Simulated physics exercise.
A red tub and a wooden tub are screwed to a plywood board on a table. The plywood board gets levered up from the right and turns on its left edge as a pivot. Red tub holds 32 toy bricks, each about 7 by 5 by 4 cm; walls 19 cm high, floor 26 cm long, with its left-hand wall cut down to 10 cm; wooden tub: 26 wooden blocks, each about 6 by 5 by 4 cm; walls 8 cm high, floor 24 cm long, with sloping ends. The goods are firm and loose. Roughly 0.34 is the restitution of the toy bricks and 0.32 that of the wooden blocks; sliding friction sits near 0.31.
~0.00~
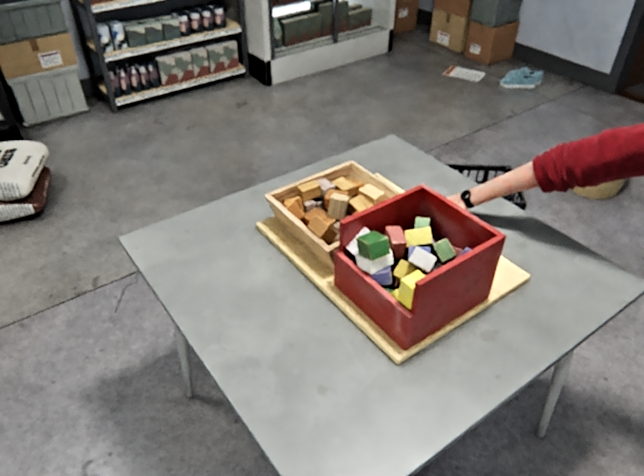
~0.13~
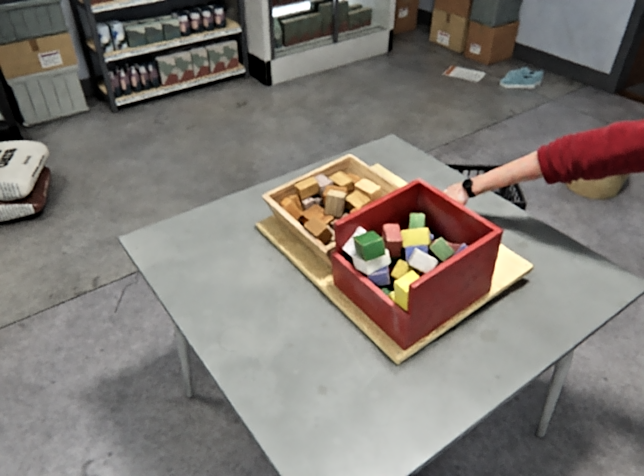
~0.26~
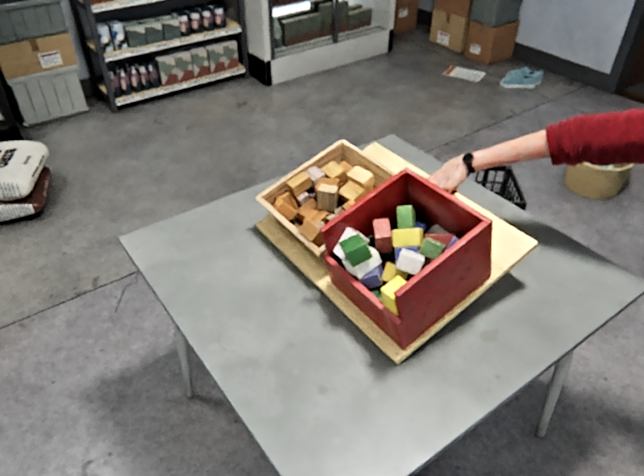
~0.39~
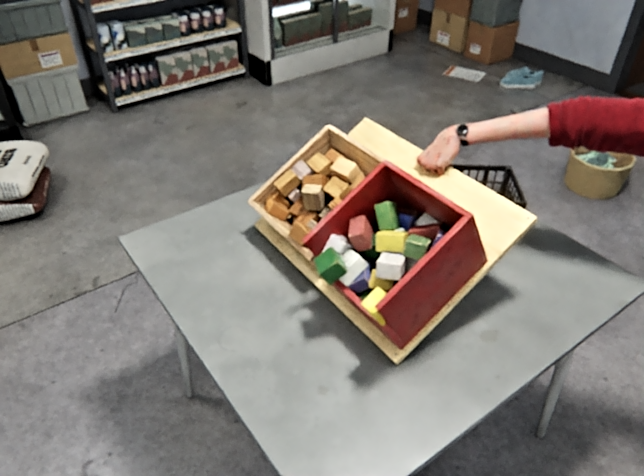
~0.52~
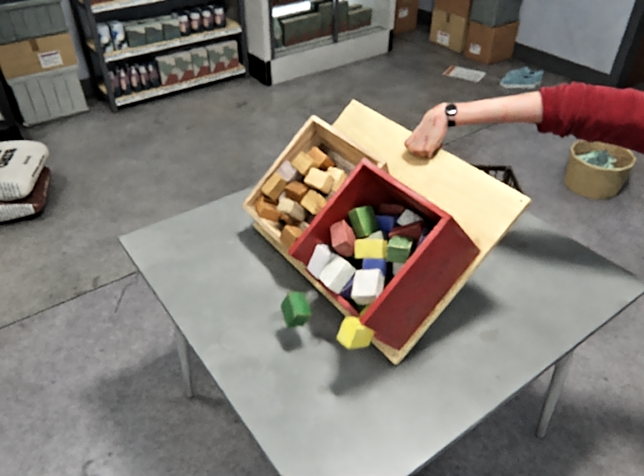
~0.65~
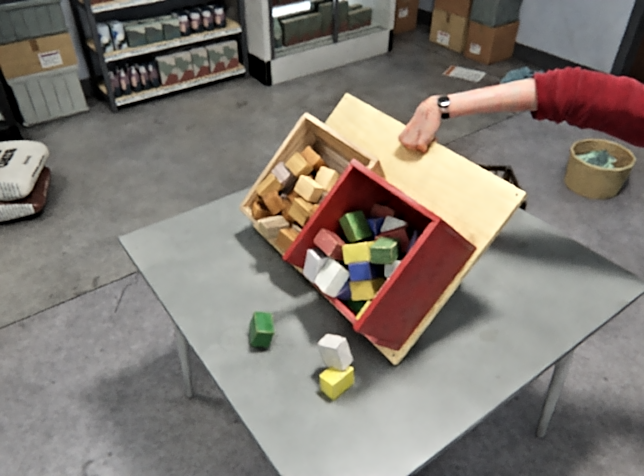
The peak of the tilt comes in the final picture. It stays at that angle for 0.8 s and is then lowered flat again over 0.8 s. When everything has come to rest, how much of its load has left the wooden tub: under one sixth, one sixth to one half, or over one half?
Under one sixth.
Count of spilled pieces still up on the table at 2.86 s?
The number is some 5.
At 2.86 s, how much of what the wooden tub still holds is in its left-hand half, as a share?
About 70 per cent.
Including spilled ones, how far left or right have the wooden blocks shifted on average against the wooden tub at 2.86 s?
I'd put it at close to 4 cm toward the left.
After 1.00 s, tilt 44°; the red tub is down by 3 of 32 and the wooden tub has all 26.
After 1.44 s, tilt 44°; the red tub is down by 4 of 32 and the wooden tub has all 26.
After 2.06 s, tilt 6°; the red tub is down by 5 of 32 and the wooden tub has all 26.
When it is over (at 2.86 s), the red tub is down by 5 of 32 and the wooden tub has all 26. Asked share, 0 of 26, 0 per cent.
